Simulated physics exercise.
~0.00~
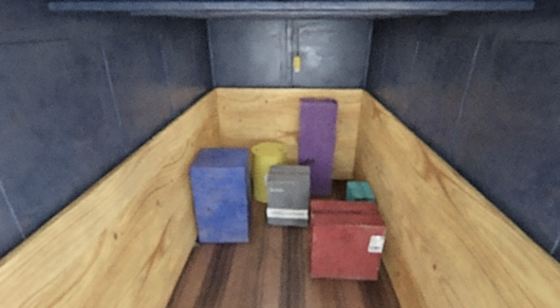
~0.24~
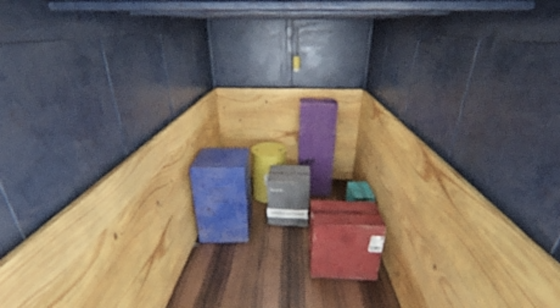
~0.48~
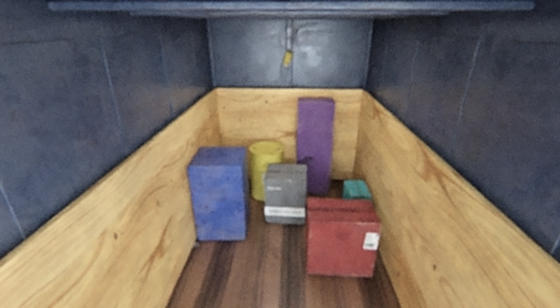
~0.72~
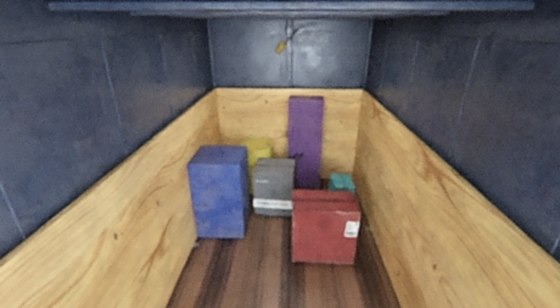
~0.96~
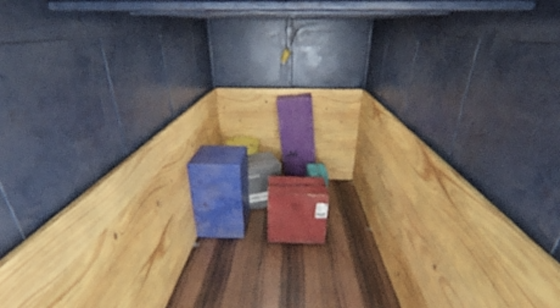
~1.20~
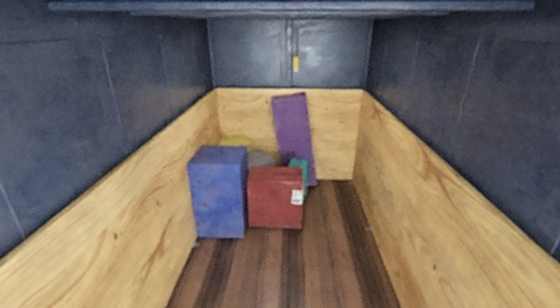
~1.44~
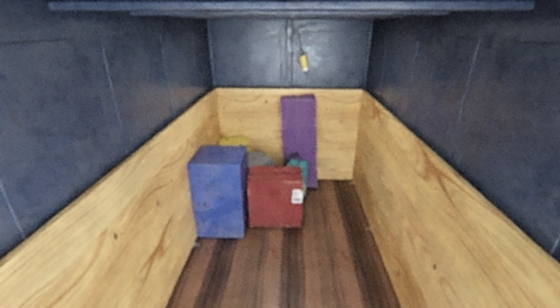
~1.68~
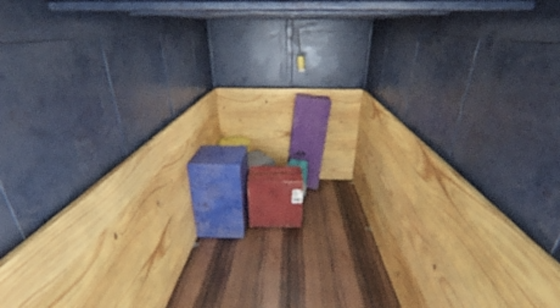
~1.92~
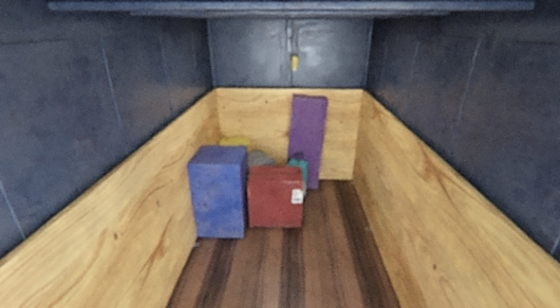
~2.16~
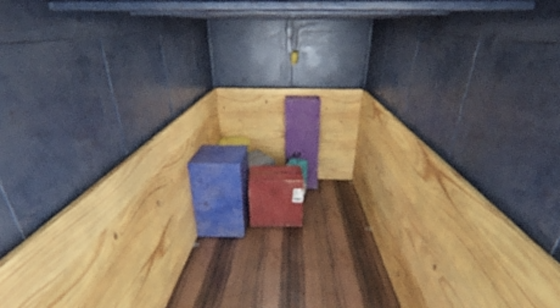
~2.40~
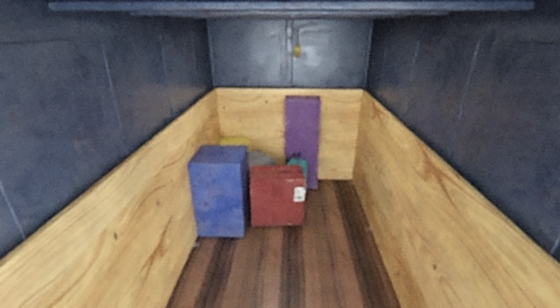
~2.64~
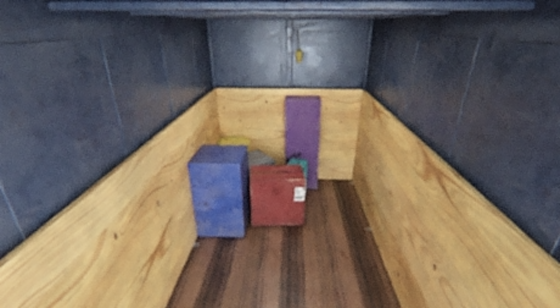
The clip opens on the inside of a cargo hold with dark upper walls and pale wooden lower panels, where a blue box, yellow drum, grey box, tall purple box, small turquoise box and red box stand on the plank floor. At first they barely move, while a small yellow tag hangs at the far wall. Then all but the blue box slide leftward, the red one also moving deeper inside. They bunch up behind and beside the blue box, and the purple box tilts. It straightens, rocks rightward and settles upright. Finally, the red box rests beside the blue one, partly hiding the others.
